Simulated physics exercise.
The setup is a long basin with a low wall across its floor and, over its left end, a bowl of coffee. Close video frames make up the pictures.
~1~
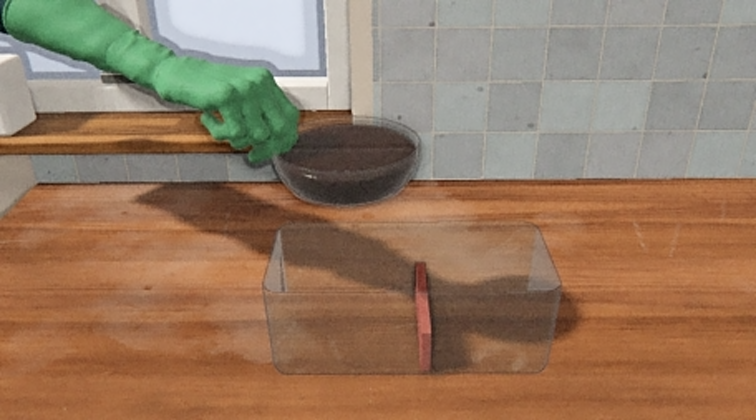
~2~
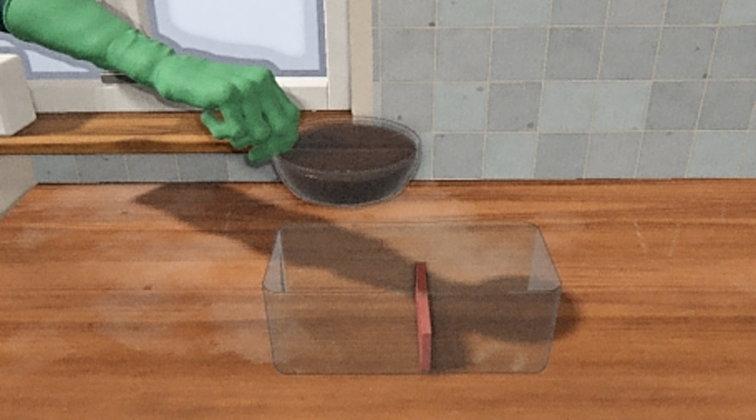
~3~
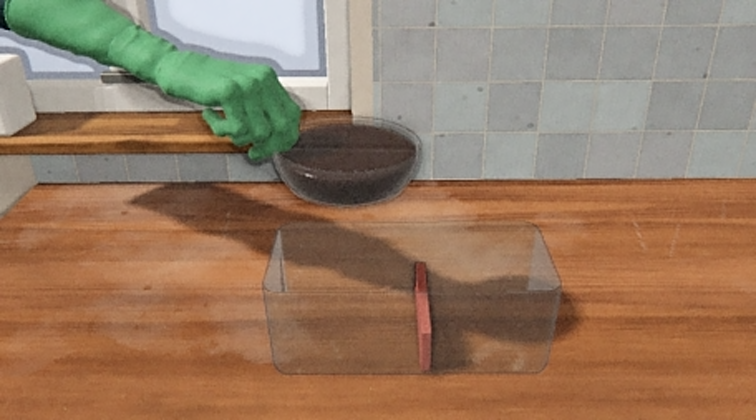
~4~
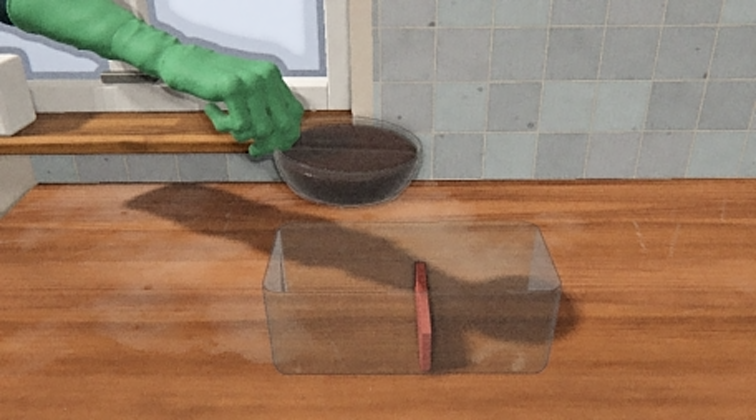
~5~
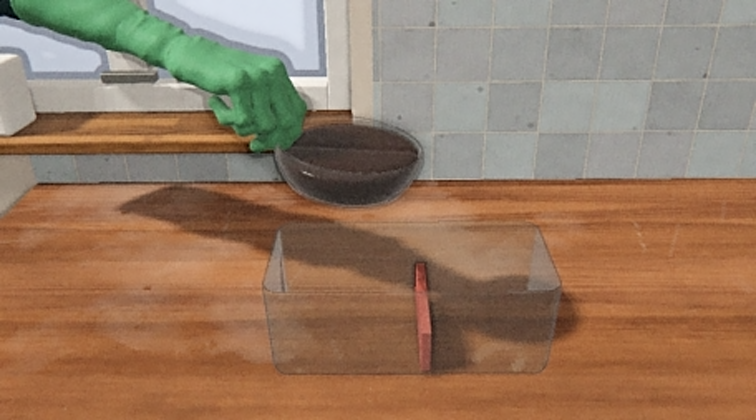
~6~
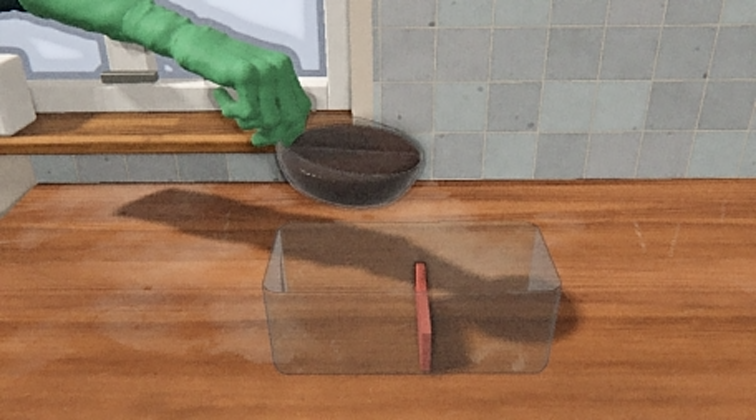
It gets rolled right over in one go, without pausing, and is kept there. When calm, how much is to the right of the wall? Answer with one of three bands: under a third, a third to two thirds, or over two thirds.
Over two thirds.
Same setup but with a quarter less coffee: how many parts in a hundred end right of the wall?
Something like 80 per cent, give or take.
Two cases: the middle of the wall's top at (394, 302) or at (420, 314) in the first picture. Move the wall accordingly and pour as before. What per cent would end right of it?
About 95 per cent, then about 75 per cent.
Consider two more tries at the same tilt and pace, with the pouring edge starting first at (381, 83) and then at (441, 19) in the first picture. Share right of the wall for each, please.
About 70 and 85 per cent.
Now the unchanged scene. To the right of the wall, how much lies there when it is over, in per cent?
About 85 per cent.
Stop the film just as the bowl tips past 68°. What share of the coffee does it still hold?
My estimate is close to 30 percent remaining.
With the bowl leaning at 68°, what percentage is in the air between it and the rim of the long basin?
40 %.
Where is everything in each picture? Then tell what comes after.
In the first picture, it leans 0°; its right rim is at (420, 143); the coffee meets the walls at (277, 148) and (417, 147); the long basin's rim runs from (271, 256) to (549, 255); the wall's top is at (423, 297).
In the second picture, it leans 0°; its right rim is at (420, 144); the coffee meets the walls at (277, 148) and (417, 147).
In the third picture, it leans 2°; its right rim is at (420, 145); the coffee meets the walls at (277, 147) and (417, 149).
In the fourth picture, it leans 4°; its right rim is at (421, 148); the coffee meets the walls at (279, 146) and (418, 150).
In the fifth picture, it leans 8°; its right rim is at (422, 152); the coffee meets the walls at (279, 145) and (419, 151).
In the sixth picture, it leans 12°; its right rim is at (423, 157); the coffee meets the walls at (281, 145) and (421, 152).
A moment on, the tilt is 68° and 30 per cent is still to pour, 0 is left of the wall and 30 right of it.
Next, the tilt is 99° and 1 per cent is still to pour, 12 is left of the wall and 84 right of it.
Then the tilt is 102° and 0 per cent is still to pour, 16 is left of the wall and 84 right of it.
Later the tilt is 102° and 0 per cent is still to pour, 16 is left of the wall and 84 right of it.
In the end 16 per cent lies left of the wall, 84 right of it and 1 outside.
